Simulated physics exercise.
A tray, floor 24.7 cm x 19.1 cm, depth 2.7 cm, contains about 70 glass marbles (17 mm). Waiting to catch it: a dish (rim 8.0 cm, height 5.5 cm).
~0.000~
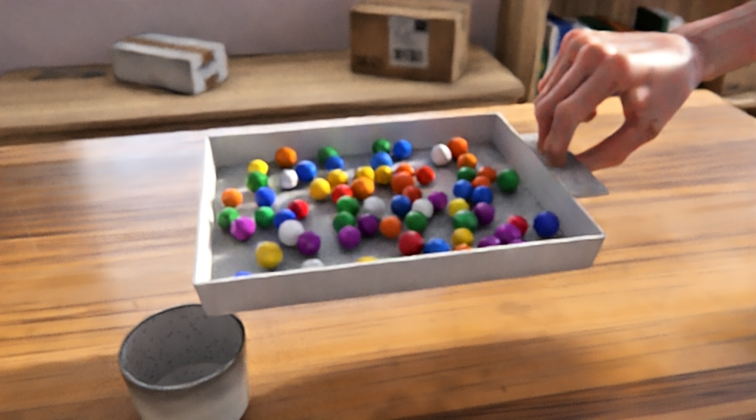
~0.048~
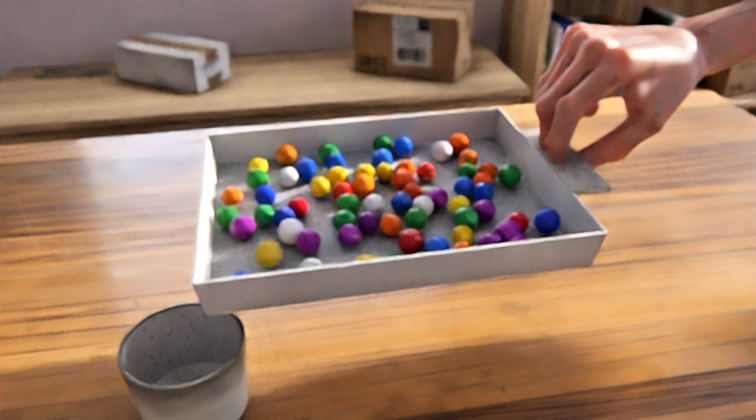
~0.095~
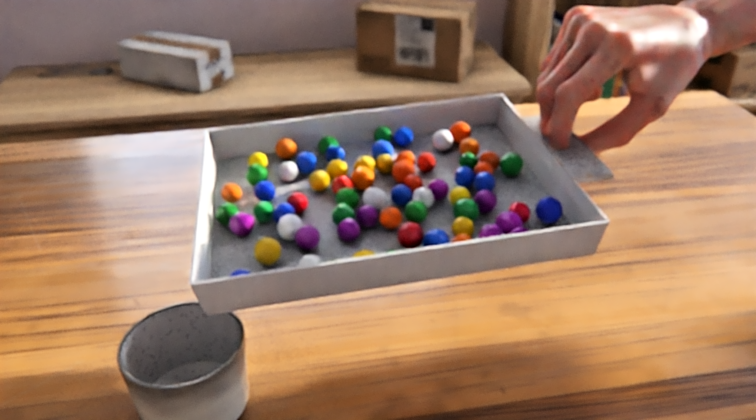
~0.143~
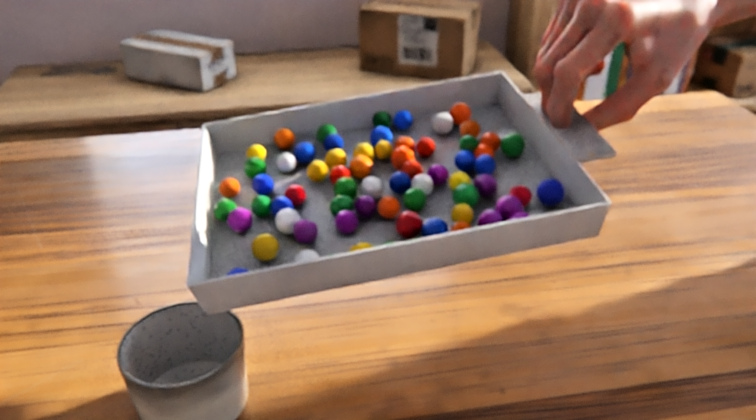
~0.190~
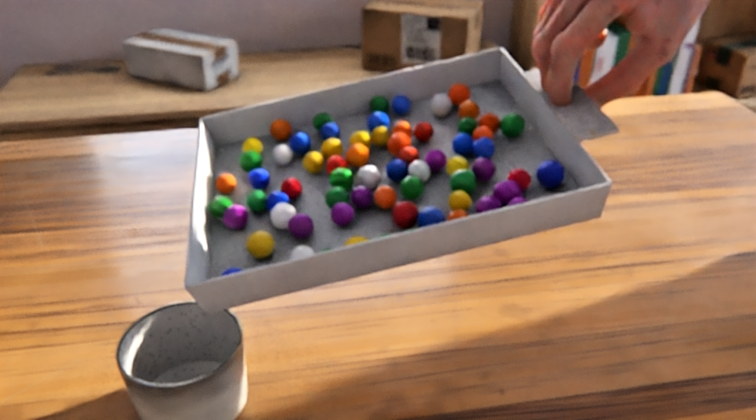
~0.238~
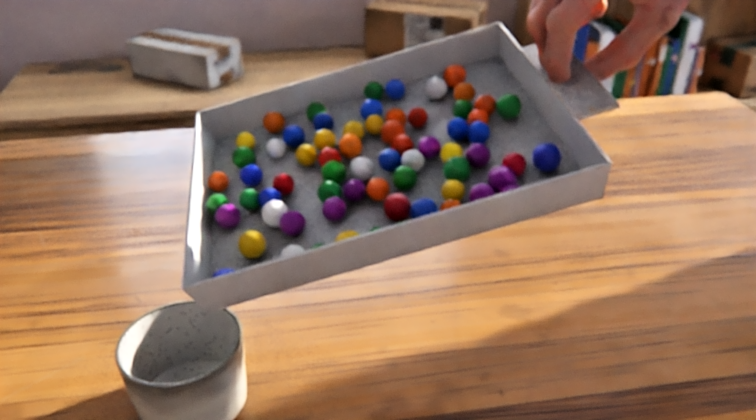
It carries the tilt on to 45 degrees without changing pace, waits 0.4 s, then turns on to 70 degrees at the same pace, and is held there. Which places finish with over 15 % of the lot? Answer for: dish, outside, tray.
In the dish: Above; outside everything: Above; in the tray: Above.
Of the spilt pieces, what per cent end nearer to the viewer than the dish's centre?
Roughly 90 per cent.
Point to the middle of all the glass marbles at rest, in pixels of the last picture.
Around (198, 391).
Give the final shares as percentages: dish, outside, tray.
Dish 20, outside 45, tray 35.
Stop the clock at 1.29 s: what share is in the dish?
About 0 per cent by then.
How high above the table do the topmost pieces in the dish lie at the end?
Some 3.0 cm.
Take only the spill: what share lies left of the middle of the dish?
Roughly 90 per cent.
Then, at 0.64 s, tilt 45 degrees; tray 100 %; middle of all pieces near (253, 164).
After 0.98 s, tilt 45 degrees; tray 100 %; middle of all pieces near (249, 166).
Then, at 1.29 s, tilt 63 degrees; tray 95 %; middle of all pieces near (212, 160).
After 1.58 s, tilt 70 degrees; tray 90 %, in the air 5 %; middle of all pieces near (180, 192).
At rest (3.4 s), dish 20 %, outside 45 %, tray 35 %.
